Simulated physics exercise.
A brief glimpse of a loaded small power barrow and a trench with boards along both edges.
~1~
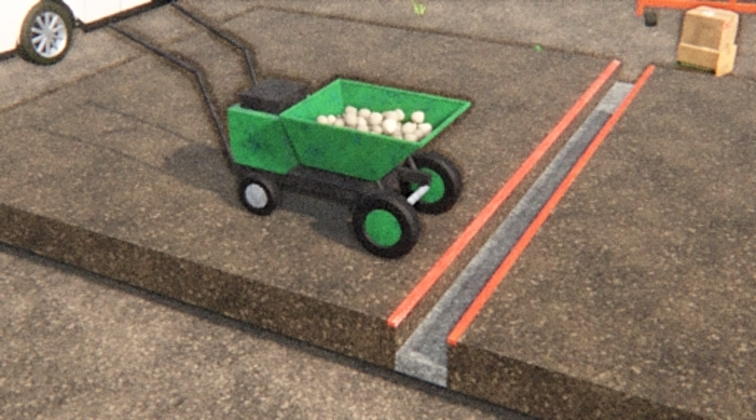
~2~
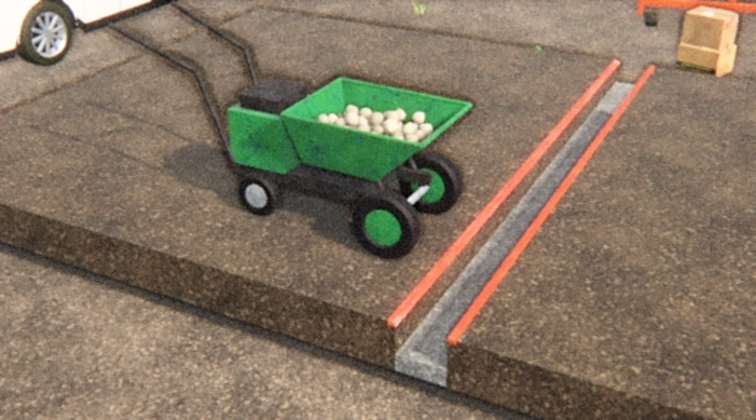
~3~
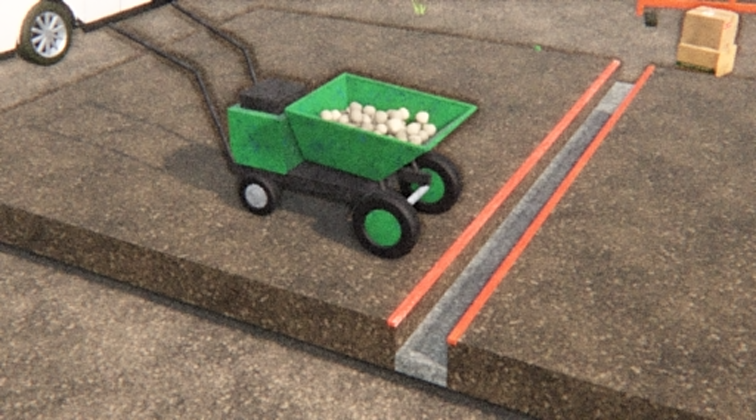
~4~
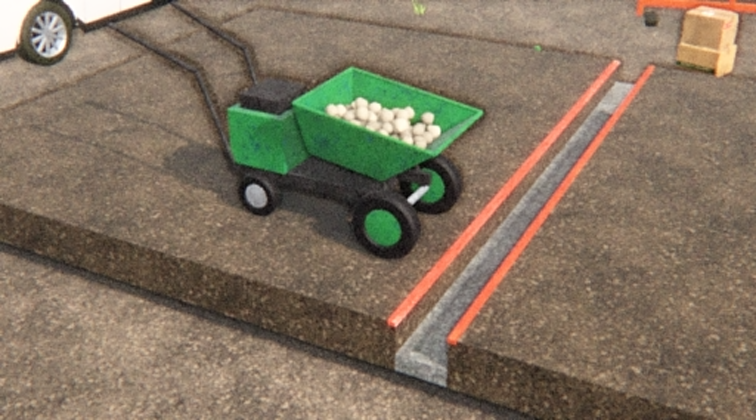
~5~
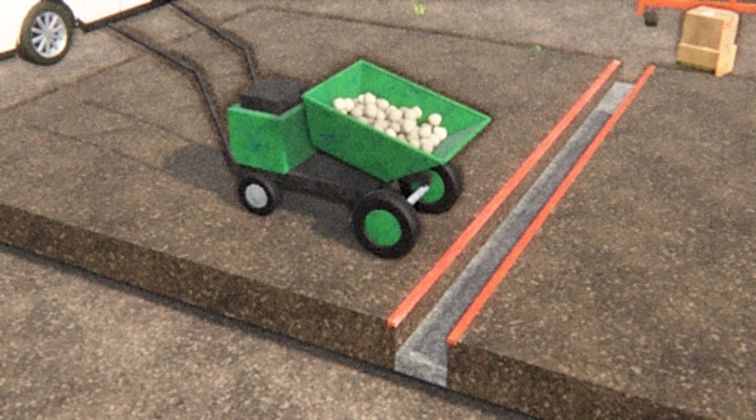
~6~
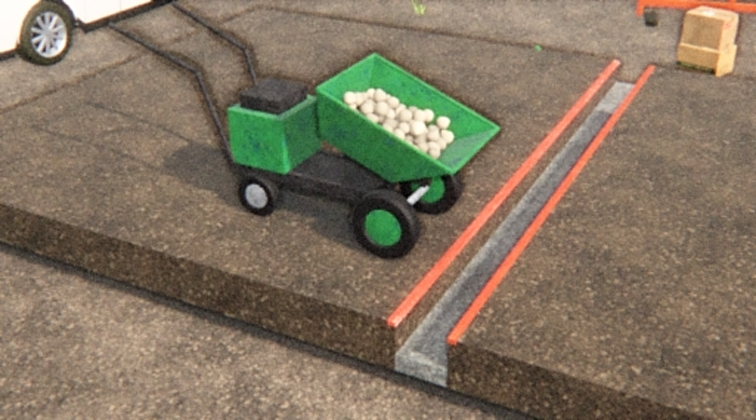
We see a small green power barrow loaded with pale, rounded stones standing beside a narrow trench edged with orange boards. Its skip starts level, then tilts gradually forward toward the right while the wheels stay in place.
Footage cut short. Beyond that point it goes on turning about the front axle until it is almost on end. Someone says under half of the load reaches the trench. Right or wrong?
Right.
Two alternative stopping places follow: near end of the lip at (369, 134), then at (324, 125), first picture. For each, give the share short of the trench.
The first spot gives roughly 0 %; the second gives roughly 50 %.
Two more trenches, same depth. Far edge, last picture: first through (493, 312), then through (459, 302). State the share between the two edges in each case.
About 50 and 0 per cent.
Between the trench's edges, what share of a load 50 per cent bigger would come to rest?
Around 10 per cent.
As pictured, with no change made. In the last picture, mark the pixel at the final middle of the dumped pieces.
(550, 265).
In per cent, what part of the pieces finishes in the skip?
That comes to about 10 per cent or so.
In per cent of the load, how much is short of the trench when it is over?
Roughly 0 percent.
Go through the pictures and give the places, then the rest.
Lip of the skip at (420, 145), level; top of the load at (377, 131), river pebbles; first edge of the trench at (418, 291); far edge at (476, 307), the trench under half as wide as the skip, and about half as deep as wide, in the first frame.
Lip of the skip at (422, 146), tipped barely; top of the load at (363, 123), in the second frame.
Lip of the skip at (427, 149), tipped barely; top of the load at (366, 121), in the third frame.
Lip of the skip at (434, 155), tipped a little; top of the load at (362, 124), in the fourth frame.
Lip of the skip at (443, 162), tipped clearly; top of the load at (365, 114), in the fifth frame.
Lip of the skip at (452, 172), tipped clearly; top of the load at (374, 110); first edge of the trench at (418, 291); far edge at (476, 307), in the sixth frame.
Soon after the last picture, skip tipped steeply; all in the skip.
A little later, skip tipped right over; about half in the skip; a stray few in or heaped over the trench; about half beyond it.
Later still, skip tipped right over; a small part in the skip; a small part in or heaped over the trench; most beyond it.
At rest, skip tipped right over; a small part in the skip; a small part in or heaped over the trench; most beyond it.
